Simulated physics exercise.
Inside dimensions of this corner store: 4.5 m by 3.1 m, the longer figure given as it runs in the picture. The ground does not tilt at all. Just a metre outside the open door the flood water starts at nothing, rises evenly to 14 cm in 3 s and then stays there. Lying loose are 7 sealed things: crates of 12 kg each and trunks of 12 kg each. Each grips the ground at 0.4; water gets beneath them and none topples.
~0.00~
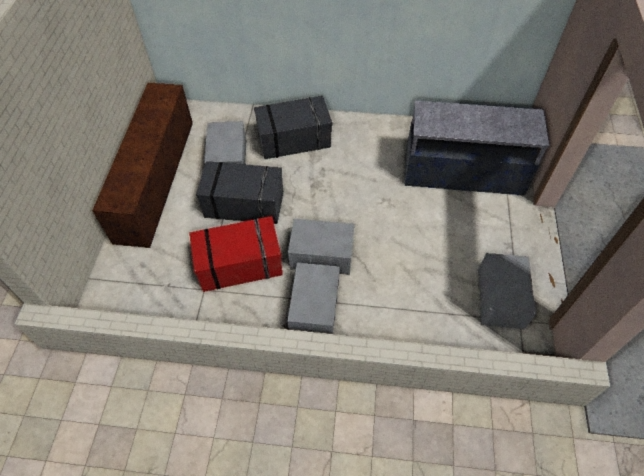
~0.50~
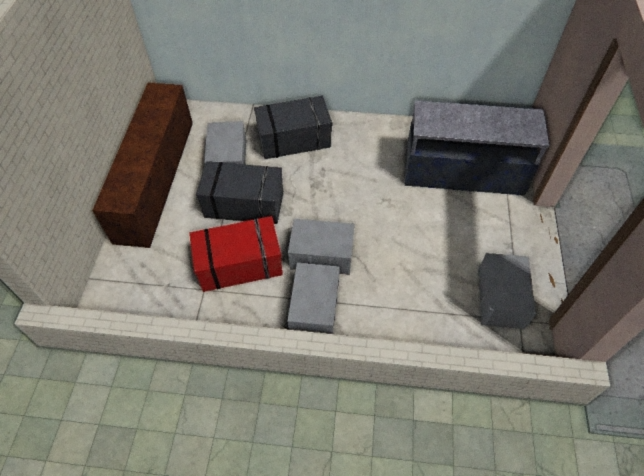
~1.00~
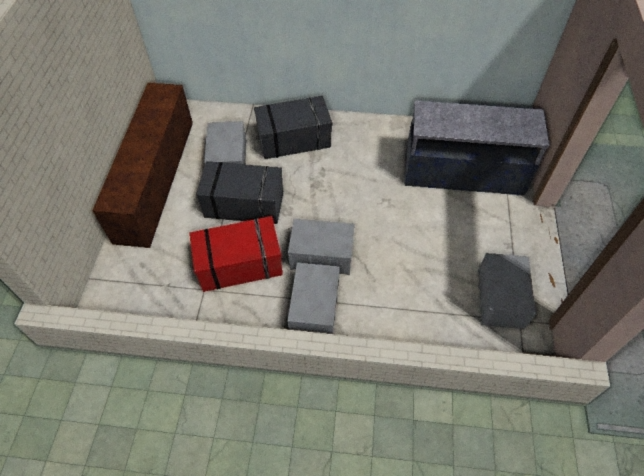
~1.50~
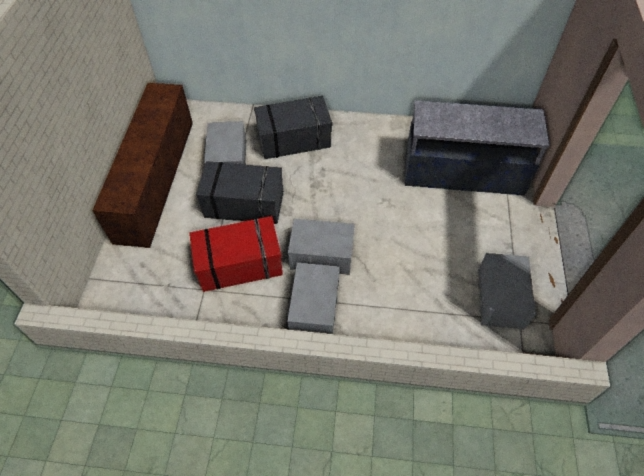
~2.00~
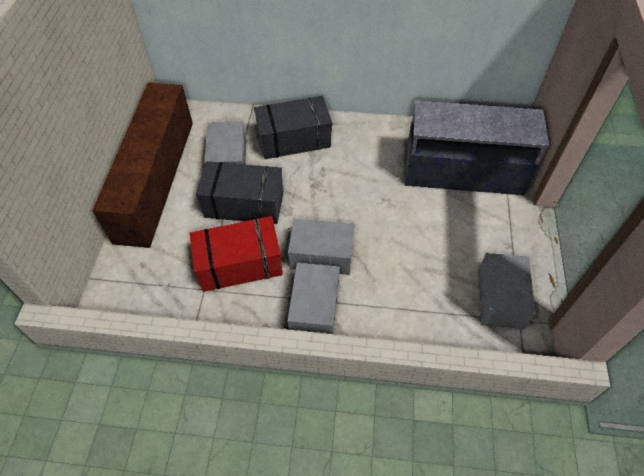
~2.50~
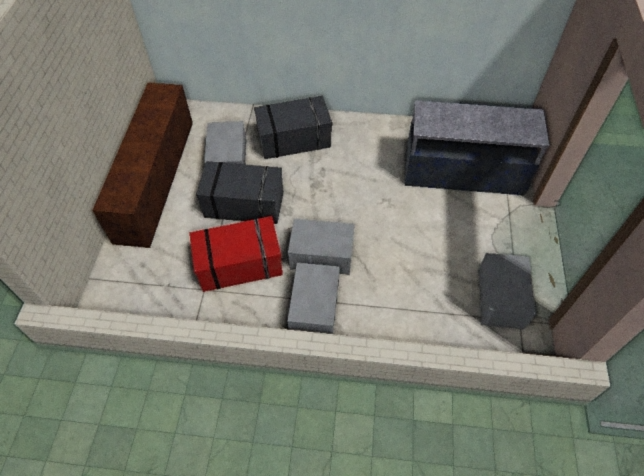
The clip shows a walled store holding a red trunk, dark trunks and grey crates, all staying still, as greenish water covers the tiled ground outside and then creeps in slightly through the opening on the right.
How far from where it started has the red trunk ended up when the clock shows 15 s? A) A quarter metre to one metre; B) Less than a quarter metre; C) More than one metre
(A) A quarter metre to one metre.
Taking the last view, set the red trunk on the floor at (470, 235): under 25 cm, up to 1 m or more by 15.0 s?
Outcome - it ends up well away.
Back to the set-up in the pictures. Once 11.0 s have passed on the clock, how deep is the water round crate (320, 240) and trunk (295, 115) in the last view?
Roughly 9 and 6 cm.
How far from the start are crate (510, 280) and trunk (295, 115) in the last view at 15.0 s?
First 200 cm, then 250 cm.
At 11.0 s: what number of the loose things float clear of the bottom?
Total: 7.
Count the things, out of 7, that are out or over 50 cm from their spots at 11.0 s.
Count then: 6.
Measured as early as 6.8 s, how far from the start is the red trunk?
Roughly 20 centimetres by that point.
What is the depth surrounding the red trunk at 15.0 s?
Somewhere close to 11 cm.
After 3.5 s the red trunk is near (234, 243), 0.0 m from its start, aground; 0 afloat.
After 6.8 s the red trunk is near (216, 249), 0.2 m from its start, aground; 3 afloat.
After 11.0 s the red trunk is near (154, 235), 0.7 m from its start, afloat; 7 afloat.
After 15.0 s the red trunk is near (189, 219), 0.5 m from its start, afloat; 7 afloat.
